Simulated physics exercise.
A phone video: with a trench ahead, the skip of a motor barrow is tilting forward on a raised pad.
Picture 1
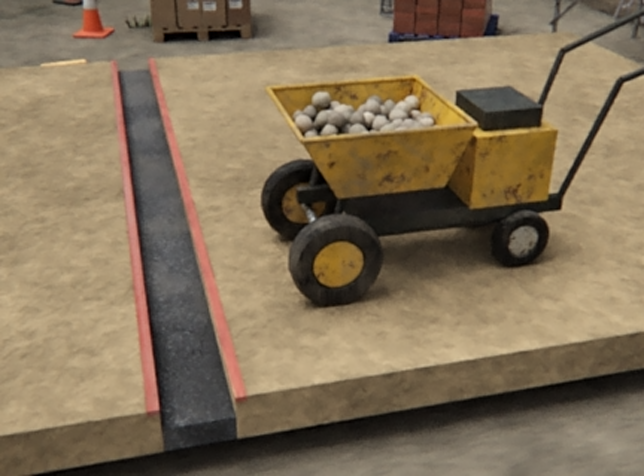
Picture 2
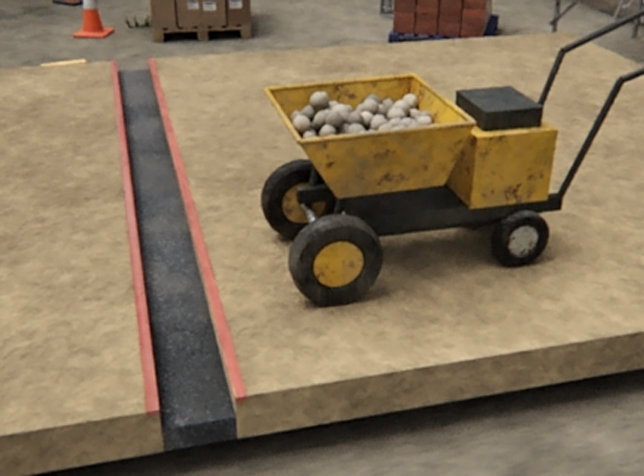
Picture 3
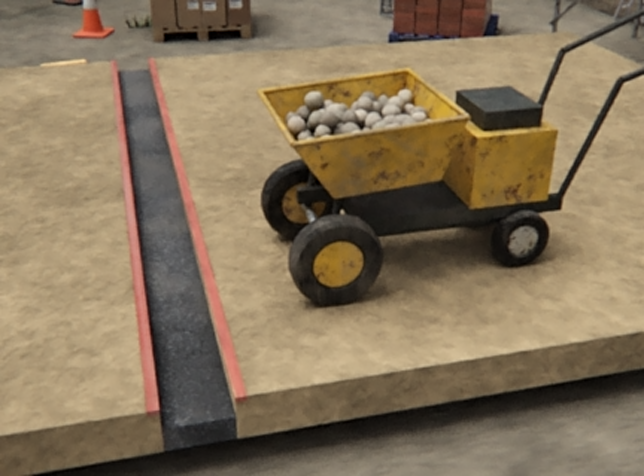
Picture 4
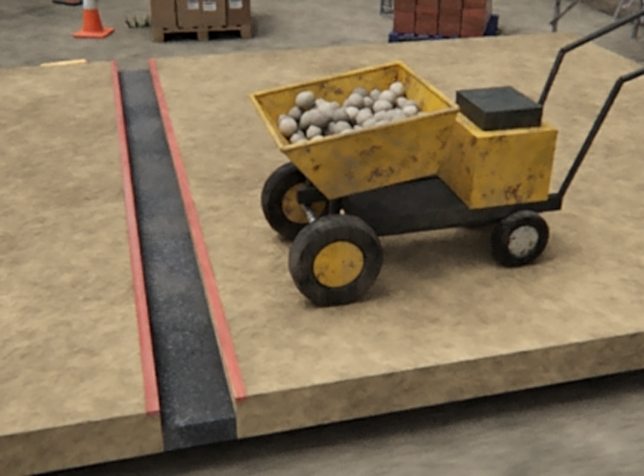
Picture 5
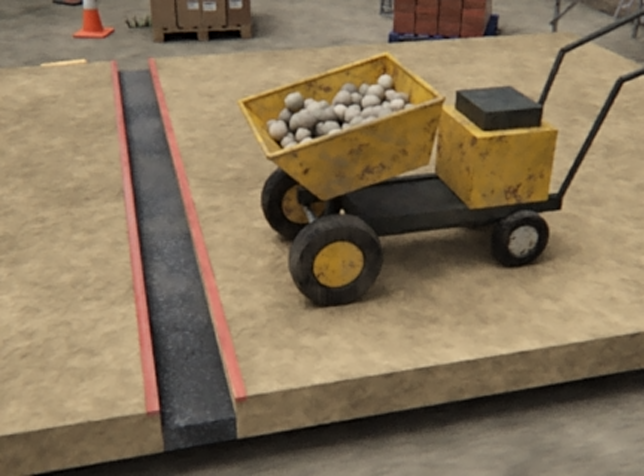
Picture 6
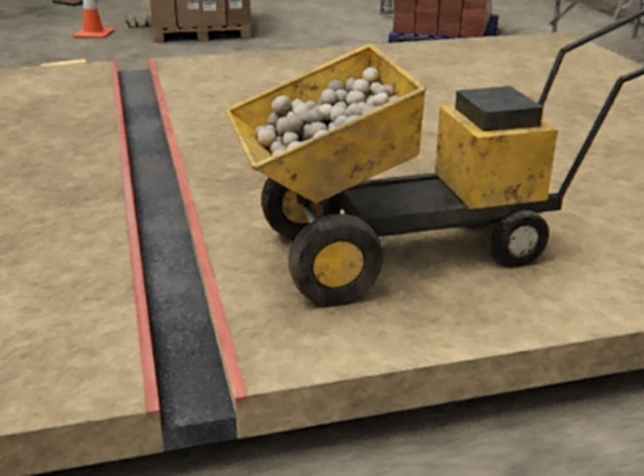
In a warehouse-like space with an orange cone, boxes and red blocks behind, a still camera looks down at an angle on a raised, tan pad crossed at left by a narrow, dark trench edged in red. To its right stands a yellow motor barrow with black wheels and handles, its skip loaded with pale, rounded pebbles. The skip, level at first, tilts steadily forward to the left, its rear rising clear of the dark frame, while the wheels stay still and the pebbles remain heaped inside.
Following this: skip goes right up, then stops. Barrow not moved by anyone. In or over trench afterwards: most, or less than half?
I expect the trench to get most of the load.
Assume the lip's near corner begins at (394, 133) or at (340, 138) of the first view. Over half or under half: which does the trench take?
At the earlier place the lesser portion ends between the edges, at the later place the greater portion.
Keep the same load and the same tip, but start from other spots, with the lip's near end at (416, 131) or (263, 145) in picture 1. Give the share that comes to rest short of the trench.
About 60 percent at the first place and about 0 percent at the second.
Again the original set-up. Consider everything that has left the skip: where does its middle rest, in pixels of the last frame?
Resting centre, last frame: Roughly (162, 282).
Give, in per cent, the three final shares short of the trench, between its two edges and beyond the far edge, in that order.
I'd put short at close to 0, between at close to 65 and beyond at close to 30 per cent.
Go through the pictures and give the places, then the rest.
Lip of the skip at (303, 141), level; top of the load at (382, 126), river pebbles; first edge of the trench at (228, 349); far edge at (147, 361), the trench under half as wide as the skip, and shallow for its width, in the first picture.
Lip of the skip at (300, 142), tipped barely; top of the load at (380, 125), in the second picture.
Lip of the skip at (293, 145), tipped barely; top of the load at (374, 123), in the third picture.
Lip of the skip at (282, 150), tipped a little; top of the load at (383, 109), in the fourth picture.
Lip of the skip at (269, 157), tipped a little; top of the load at (387, 112), in the fifth picture.
Lip of the skip at (255, 168), tipped clearly; top of the load at (373, 106); first edge of the trench at (228, 349); far edge at (147, 361), in the sixth picture.
Soon, skip tipped steeply; all in the skip.
A while on, skip tipped right over; most in the skip; about a quarter in or heaped over the trench; a small part beyond it; a stray few falling.
Towards the end, skip tipped right over; a small part in the skip; about half in or heaped over the trench; about a quarter beyond it.
Finally, skip tipped right over; a stray few in the skip; about two thirds in or heaped over the trench; about a third beyond it.
